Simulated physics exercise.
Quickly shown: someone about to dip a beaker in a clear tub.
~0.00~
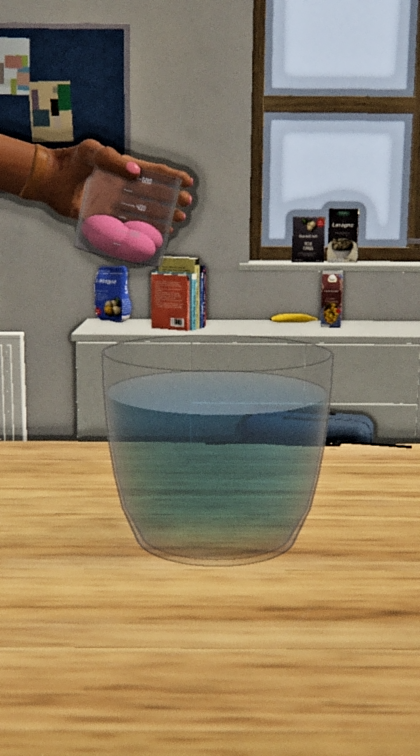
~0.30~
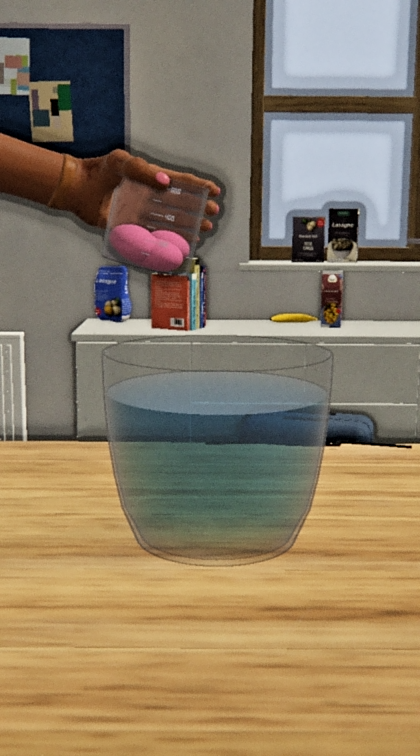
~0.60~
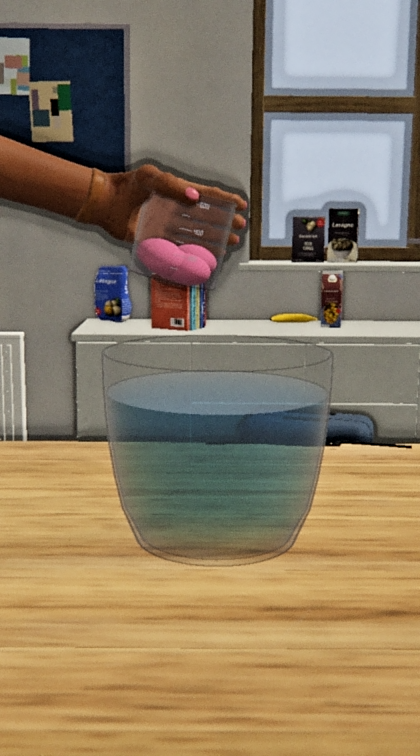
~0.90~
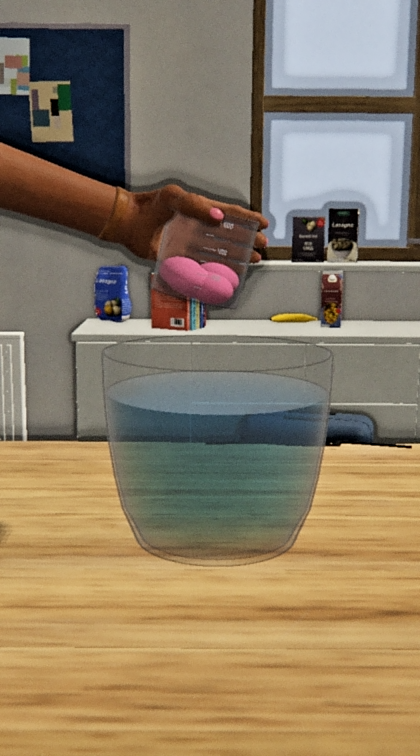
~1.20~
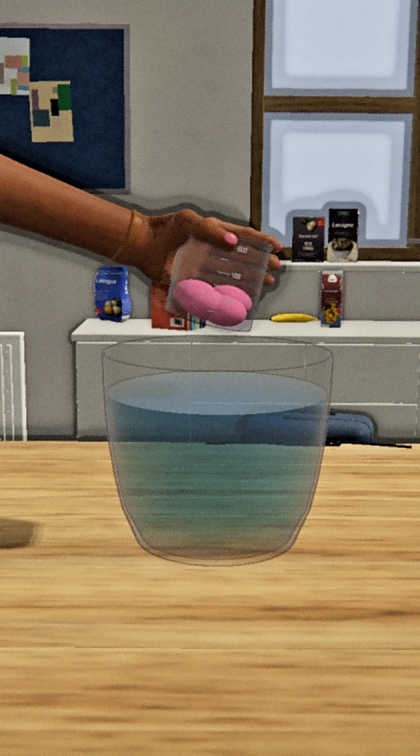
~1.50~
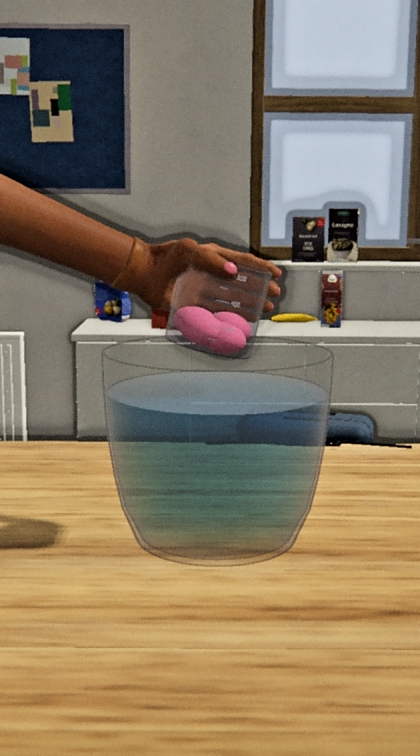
Hand carrying a clear beaker of pink wads rightward and down, lowering it over a clear tub of bluish water.
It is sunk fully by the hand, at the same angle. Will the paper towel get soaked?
Drenched.
After 2.0 s, the beaker enters the water.
After 2.6 s, water pours in as the air escapes.
After 4.0 s, the beaker is under, flooded, and the paper towel is wet.
